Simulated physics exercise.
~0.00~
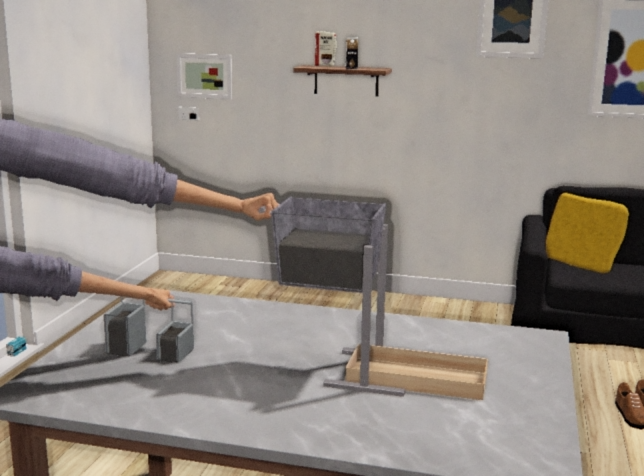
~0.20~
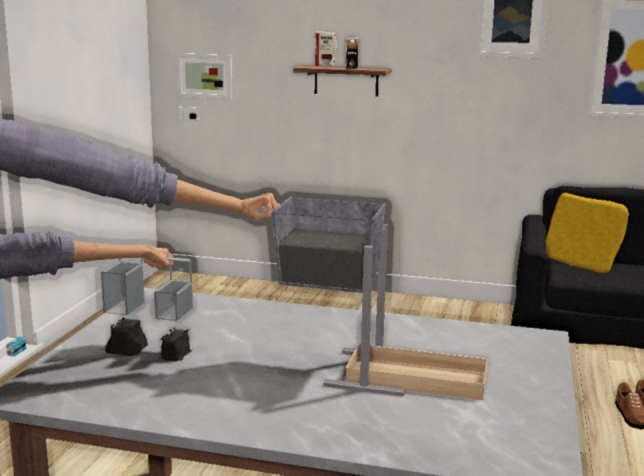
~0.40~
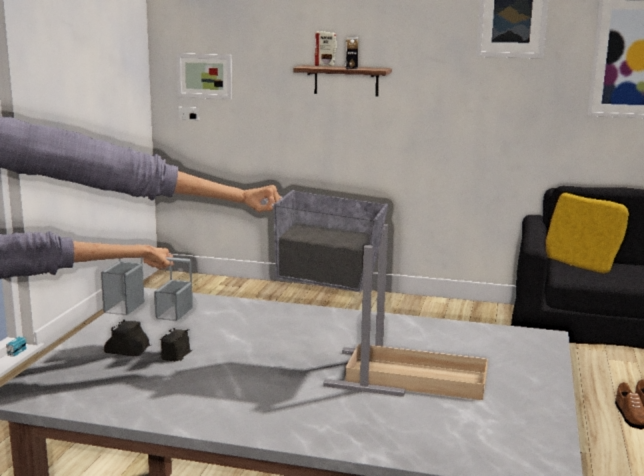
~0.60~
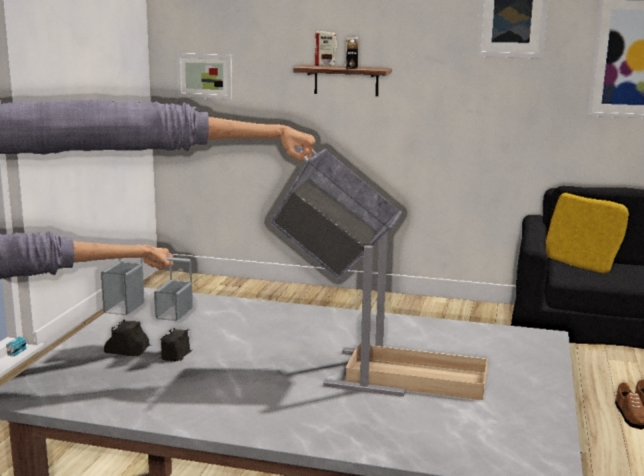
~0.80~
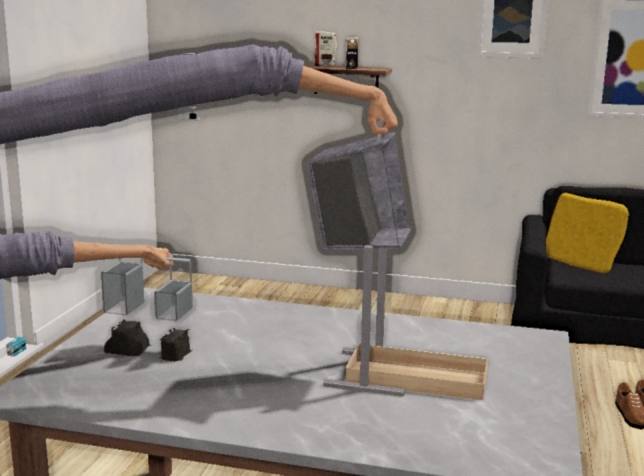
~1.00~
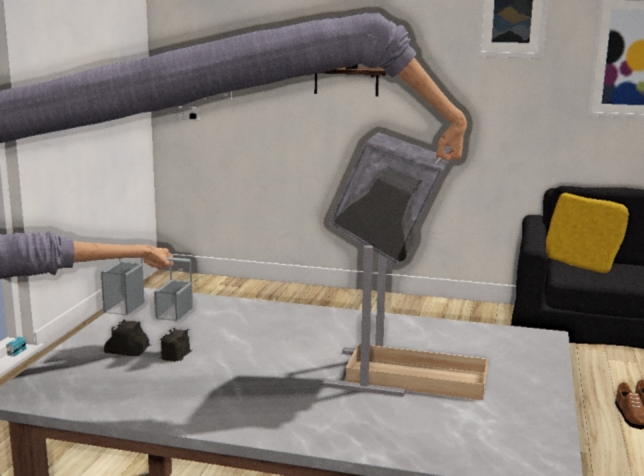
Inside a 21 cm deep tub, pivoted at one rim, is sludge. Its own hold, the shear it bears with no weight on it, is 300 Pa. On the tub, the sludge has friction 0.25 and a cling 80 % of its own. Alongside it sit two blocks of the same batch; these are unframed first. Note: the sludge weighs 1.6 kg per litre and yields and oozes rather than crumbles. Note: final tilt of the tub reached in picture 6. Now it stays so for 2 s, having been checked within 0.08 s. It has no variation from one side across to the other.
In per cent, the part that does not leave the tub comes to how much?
The part that stays comes to roughly 0 %.
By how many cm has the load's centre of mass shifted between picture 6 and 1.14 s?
16 cm.
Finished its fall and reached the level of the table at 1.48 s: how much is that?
90 per cent.
By 1.14 s, the tub is at 112 degrees and holds 35 %.
By 1.31 s, the tub is at 112 degrees and holds 3 %.
By 1.48 s, the tub is at 112 degrees and holds 0 %.
By 1.65 s, the tub is at 112 degrees and holds 0 %.
By 3.00 s, at the end, the tub is at 112 degrees and holds 0 %.
